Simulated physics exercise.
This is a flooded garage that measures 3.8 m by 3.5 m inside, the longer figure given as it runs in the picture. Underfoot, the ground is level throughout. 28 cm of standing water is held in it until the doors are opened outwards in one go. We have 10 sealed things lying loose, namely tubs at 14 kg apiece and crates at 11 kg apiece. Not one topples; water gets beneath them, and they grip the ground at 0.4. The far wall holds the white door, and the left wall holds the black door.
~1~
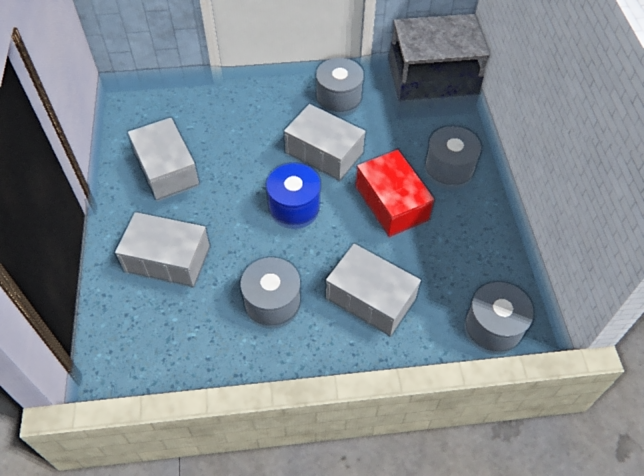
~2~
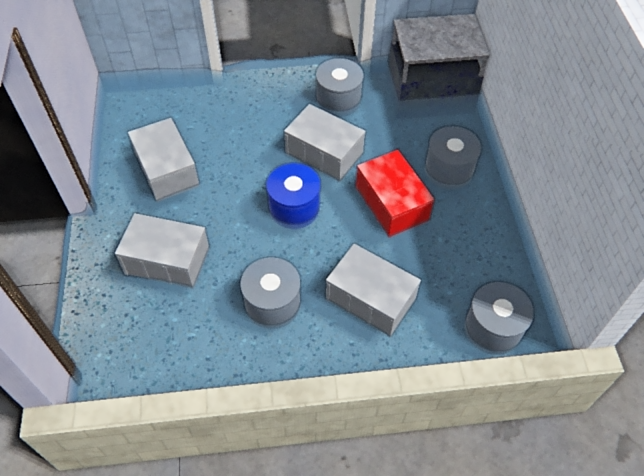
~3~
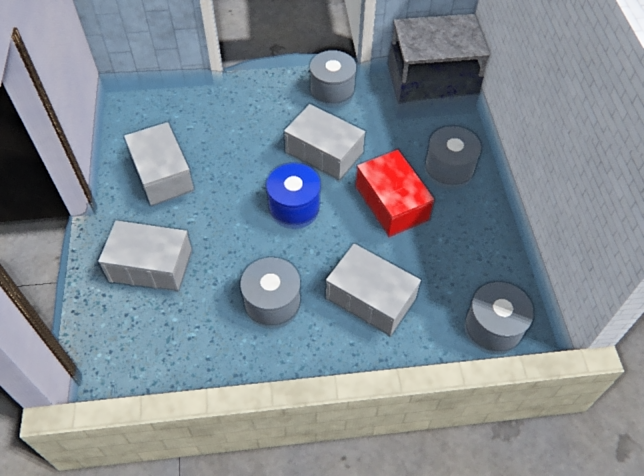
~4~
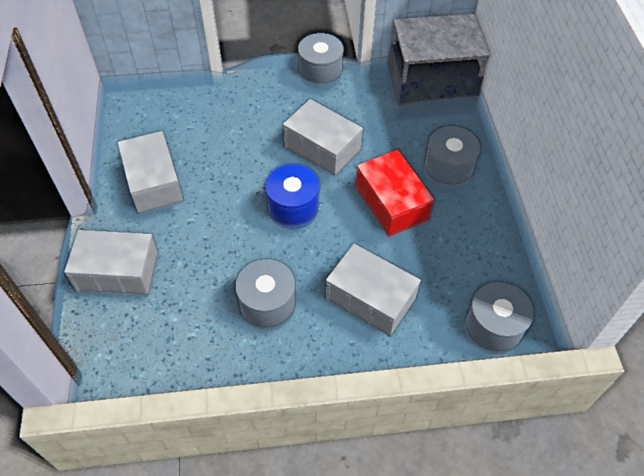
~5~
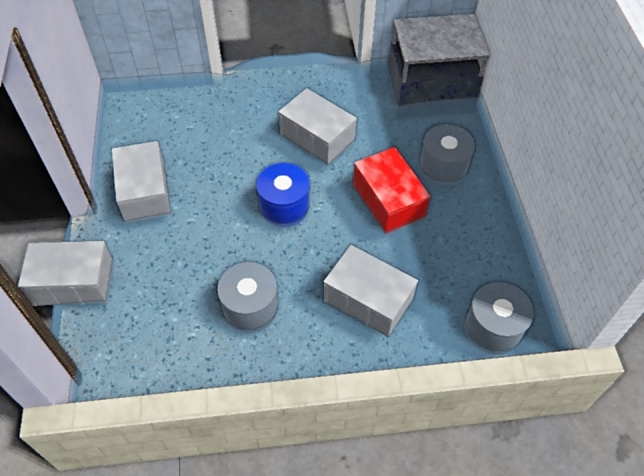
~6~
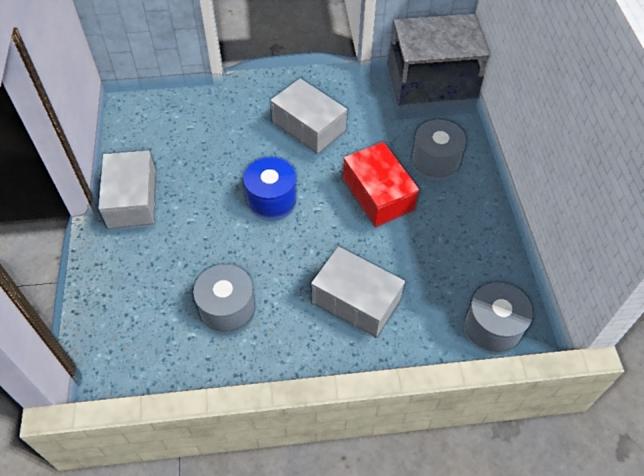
The white door in the far wall and the black door in the left wall open, then grey crates and tubs drift toward the openings, some passing out of view, as the blue tub and red crate shift slightly up and left.
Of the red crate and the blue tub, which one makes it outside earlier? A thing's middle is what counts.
The red one makes it out earlier.
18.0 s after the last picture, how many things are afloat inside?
Count: 0.
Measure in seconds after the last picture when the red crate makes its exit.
That happens at about 6.0 s.
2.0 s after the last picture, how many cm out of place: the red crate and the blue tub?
By then roughly 100 cm and 100 cm, respectively.
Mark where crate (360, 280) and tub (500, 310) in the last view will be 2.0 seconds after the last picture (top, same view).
(257, 275) and (437, 307), roughly.
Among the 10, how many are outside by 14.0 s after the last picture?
Count: 8.
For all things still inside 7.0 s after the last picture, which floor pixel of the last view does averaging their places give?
I'd say about (219, 282) in the last view.
Then, 2.0 s after the last picture the red crate is near (299, 138), 1.0 m from its start, afloat; the blue tub is near (195, 157), 1.0 m from its start, afloat; 4 of 10 are out; 6 afloat.
Then, 7.0 s after the last picture the red crate has gone out (6.2 s after the last picture); the blue tub is near (135, 197), 1.4 m from its start, aground; 7 of 10 are out; 2 afloat.
Then, 14.0 s after the last picture the red crate has gone out (6.2 s after the last picture); the blue tub is near (135, 197), 1.4 m from its start, aground; 8 of 10 are out; 0 afloat.
Then, 18.0 s after the last picture the red crate has gone out (6.2 s after the last picture); the blue tub is near (135, 197), 1.4 m from its start, aground; 8 of 10 are out; 0 afloat.
